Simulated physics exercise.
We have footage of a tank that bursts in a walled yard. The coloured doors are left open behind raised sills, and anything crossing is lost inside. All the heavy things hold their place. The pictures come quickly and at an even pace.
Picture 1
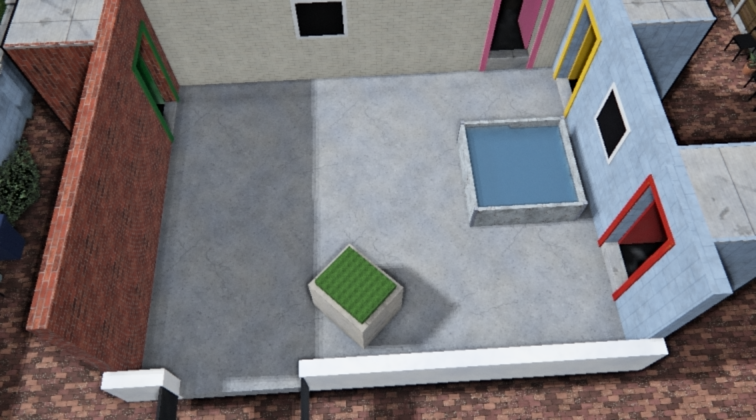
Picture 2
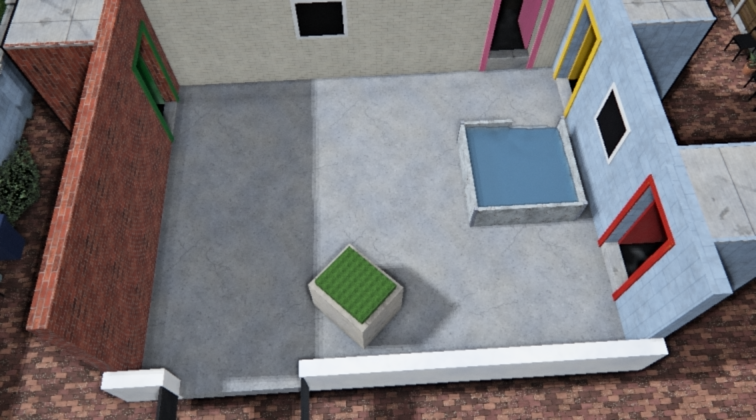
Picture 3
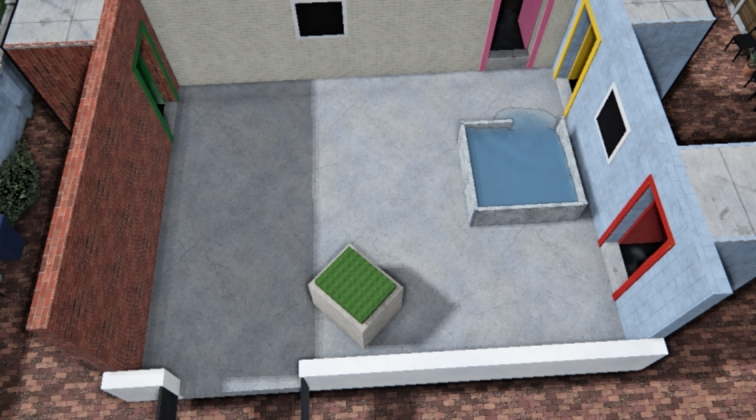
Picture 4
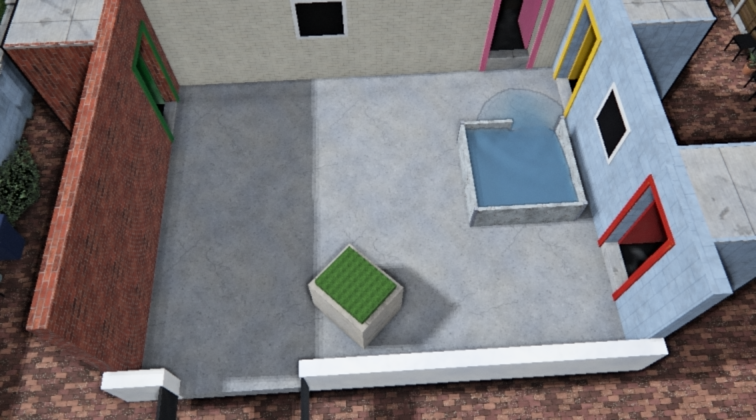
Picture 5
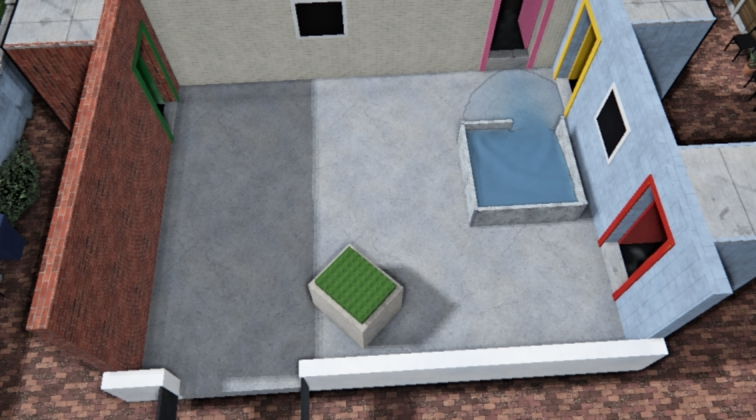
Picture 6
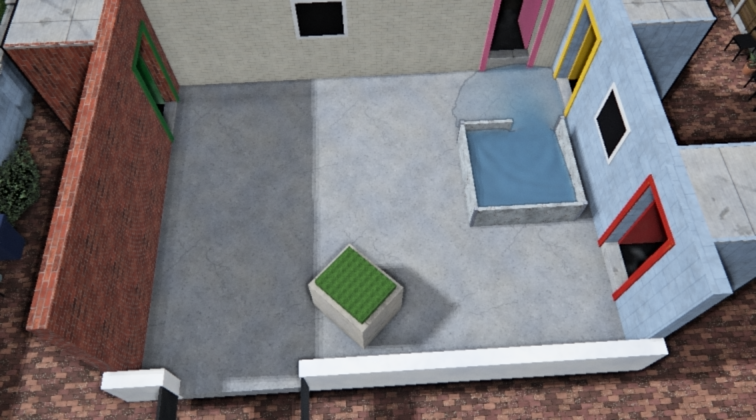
Walled yard with coloured open doors and a grass-topped planter, water pouring from the tank's far side and spreading across the floor.
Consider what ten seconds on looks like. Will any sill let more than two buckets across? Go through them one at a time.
Result: The yellow door is going to let through more than allowed; the red door is going to let through no more than allowed; the green door is going to let through more than allowed; the pink door is going to let through no more than allowed.
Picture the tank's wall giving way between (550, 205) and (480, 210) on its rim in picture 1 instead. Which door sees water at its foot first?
The door marked red.
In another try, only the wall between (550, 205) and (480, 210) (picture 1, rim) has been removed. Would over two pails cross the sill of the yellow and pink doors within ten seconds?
Lab note - yellow door stays short of it, pink door stays short of it.
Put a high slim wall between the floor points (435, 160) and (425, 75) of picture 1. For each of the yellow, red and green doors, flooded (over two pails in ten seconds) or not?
Record - yellow: Above the line; red: Below the line; green: Below the line.
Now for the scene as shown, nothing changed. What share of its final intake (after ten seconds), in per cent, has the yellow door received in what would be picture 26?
Around 55 percent.
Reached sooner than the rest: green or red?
Result: The one in green is first.
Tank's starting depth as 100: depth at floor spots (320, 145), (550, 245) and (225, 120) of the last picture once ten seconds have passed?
My figures are about 4, 0 and 8 percent.
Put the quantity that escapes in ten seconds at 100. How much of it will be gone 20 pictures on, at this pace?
Working it through, I arrive at 50 per cent.
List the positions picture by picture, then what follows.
Still water in the water tank at (520, 164), in the first picture.
The front is at a hidden place, out from the gap on the water tank's far side, in the second picture.
Water pours out on the water tank's far side and has run to (505, 112), in the third picture.
The front is at (507, 94), out from the gap on the water tank's far side, in the fourth picture.
The front is at (508, 72), out from the gap on the water tank's far side, in the fifth picture.
Water pours out on the water tank's far side and has run to (543, 68), in the sixth picture.
A moment on, water covers 10 % of the floor; the yellow door under two buckets in, the red door not reached, the green door not reached, the pink door wet at the sill, nothing in.
Next, water covers 10 % of the floor; the yellow door far over two buckets in, the red door not reached, the green door not reached, the pink door wet at the sill, nothing in.
Then, water covers 25 % of the floor; the yellow door far over two buckets in, the red door not reached, the green door not reached, the pink door wet at the sill, nothing in.
Later, water covers 55 % of the floor; the yellow door far over two buckets in, the red door not reached, the green door under two buckets in, the pink door wet at the sill, nothing in.
In the end, water covers 70 % of the floor; the yellow door far over two buckets in, the red door wet at the sill, nothing in, the green door over two buckets in, the pink door wet at the sill, nothing in.
